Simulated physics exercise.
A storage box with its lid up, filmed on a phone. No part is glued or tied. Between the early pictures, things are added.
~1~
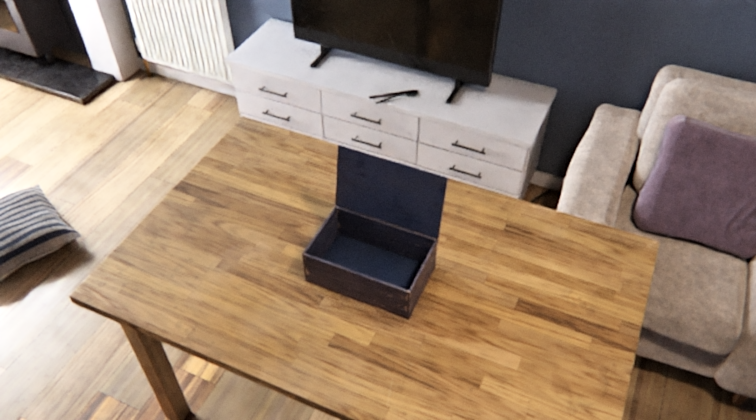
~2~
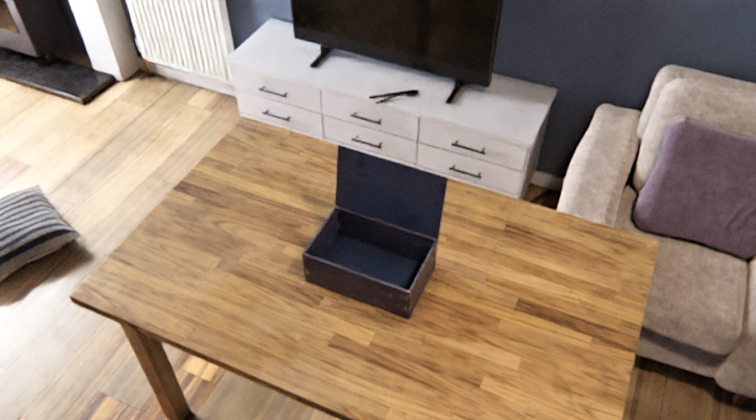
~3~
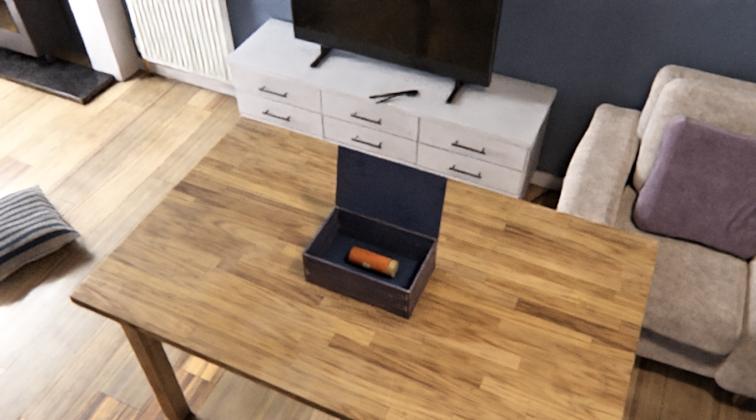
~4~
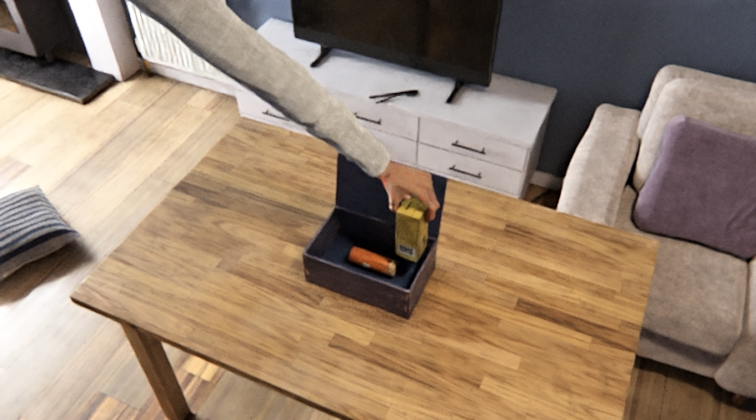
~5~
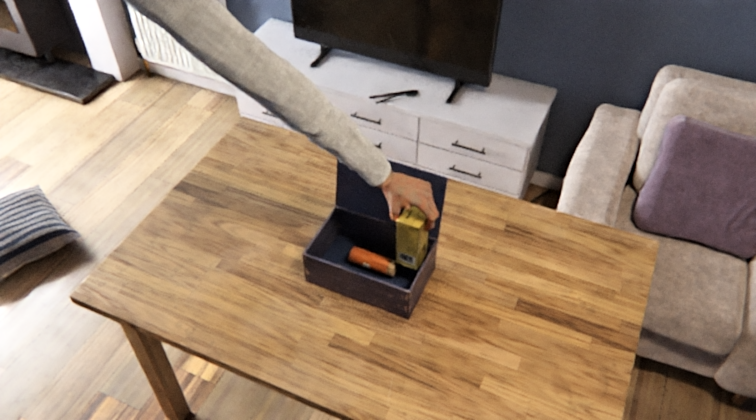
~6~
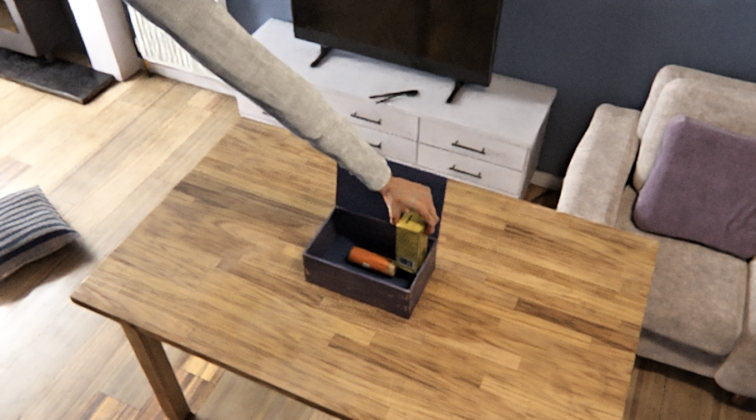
A hand in a light sleeve reached in from the upper left and lowered a yellow carton into the open dark box, beside an orange shaker that had appeared inside it earlier.
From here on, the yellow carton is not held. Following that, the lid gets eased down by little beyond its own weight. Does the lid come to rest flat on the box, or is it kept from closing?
The lid is kept from closing.
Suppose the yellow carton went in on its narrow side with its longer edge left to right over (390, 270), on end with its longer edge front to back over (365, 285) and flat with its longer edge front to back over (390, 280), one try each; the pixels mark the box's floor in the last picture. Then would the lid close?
First try leaves it shut, second try leaves it partly open, third try leaves it partly open.
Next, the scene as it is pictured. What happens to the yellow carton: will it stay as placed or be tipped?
The yellow carton ends up leaning.
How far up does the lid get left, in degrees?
The answer is about 20 degrees.
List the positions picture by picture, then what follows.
The last thing is not in view yet, in the first picture.
The last thing is not in view yet, in the second picture.
The last thing is not in view yet; orange shaker (374, 262), in the third picture.
On its way; yellow carton (412, 230); orange shaker (374, 262), in the fourth picture.
On its way; yellow carton (412, 238); orange shaker (374, 262), in the fifth picture.
In place under the hand; yellow carton (412, 242); orange shaker (374, 262), in the sixth picture.
Then, 1.10 s after the last picture, lid starting down; yellow carton slid about its own width near (412, 255).
Then, 2.30 s after the last picture, lid 54° above the rim; yellow carton tipped 9° from how it was near (410, 257).
Then, 3.00 s after the last picture, lid 22° above the rim; yellow carton tipped 43° from how it was near (401, 271).
At rest, lid 20° above the rim; tipped over in the box, yellow carton; orange shaker in place. Seen from the same camera at the end, yellow carton near (401, 271).
